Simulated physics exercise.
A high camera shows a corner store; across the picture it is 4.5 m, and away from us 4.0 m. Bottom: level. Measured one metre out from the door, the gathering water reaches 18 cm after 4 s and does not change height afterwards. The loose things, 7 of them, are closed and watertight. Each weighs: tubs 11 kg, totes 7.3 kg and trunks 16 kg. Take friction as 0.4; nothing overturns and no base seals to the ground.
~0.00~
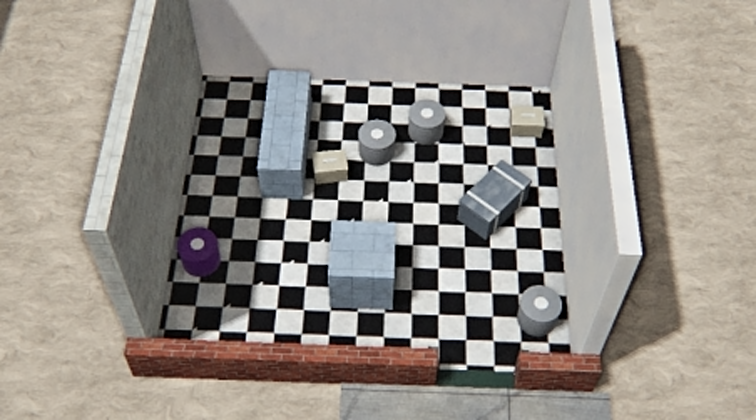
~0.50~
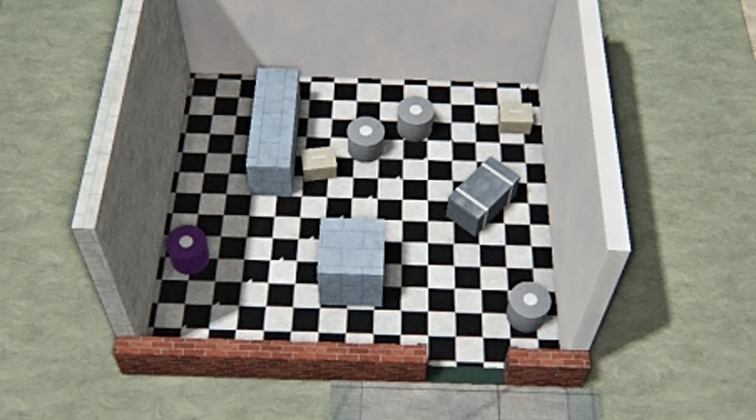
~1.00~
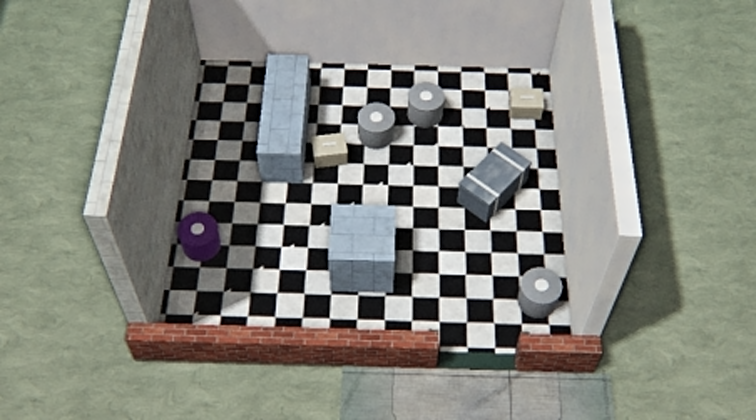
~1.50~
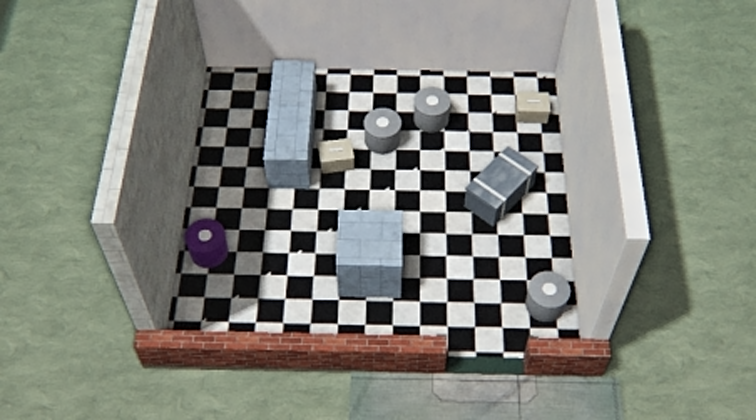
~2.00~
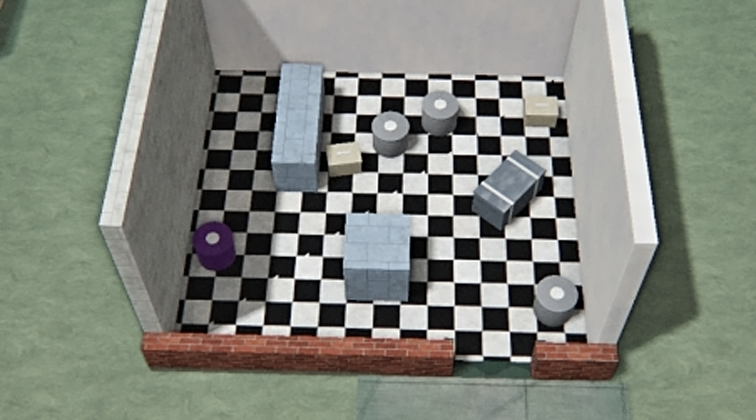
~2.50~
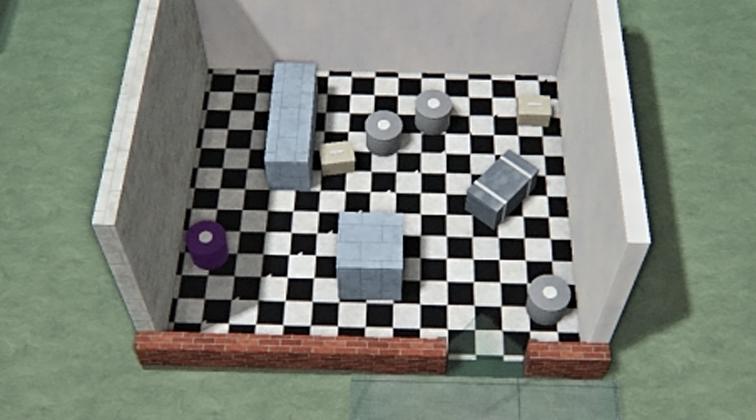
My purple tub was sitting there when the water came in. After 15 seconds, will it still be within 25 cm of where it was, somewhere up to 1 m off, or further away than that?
It will be still within 25 cm of where it was.
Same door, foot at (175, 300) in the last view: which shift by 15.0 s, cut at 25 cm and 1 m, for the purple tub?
You'd see the purple tub hardly budge.
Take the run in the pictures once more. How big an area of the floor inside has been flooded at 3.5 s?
2.0 m2.
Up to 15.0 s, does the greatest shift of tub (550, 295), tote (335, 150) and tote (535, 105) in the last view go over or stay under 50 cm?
In that order: Below, above, above.
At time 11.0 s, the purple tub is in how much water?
I'd put it at about 1 cm.
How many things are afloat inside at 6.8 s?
At that time, 1.
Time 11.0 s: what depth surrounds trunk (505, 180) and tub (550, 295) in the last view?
Close to 10 and 6 centimetres.
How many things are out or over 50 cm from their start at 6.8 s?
The number I get is 1.
After 3.5 s the purple tub is near (206, 237), 0.0 m from its start, aground; 0 afloat.
After 6.8 s the purple tub is near (206, 237), 0.0 m from its start, aground; 1 afloat.
After 11.0 s the purple tub is near (206, 237), 0.0 m from its start, aground; 4 afloat.
After 15.0 s the purple tub is near (206, 237), 0.0 m from its start, aground; 4 afloat.
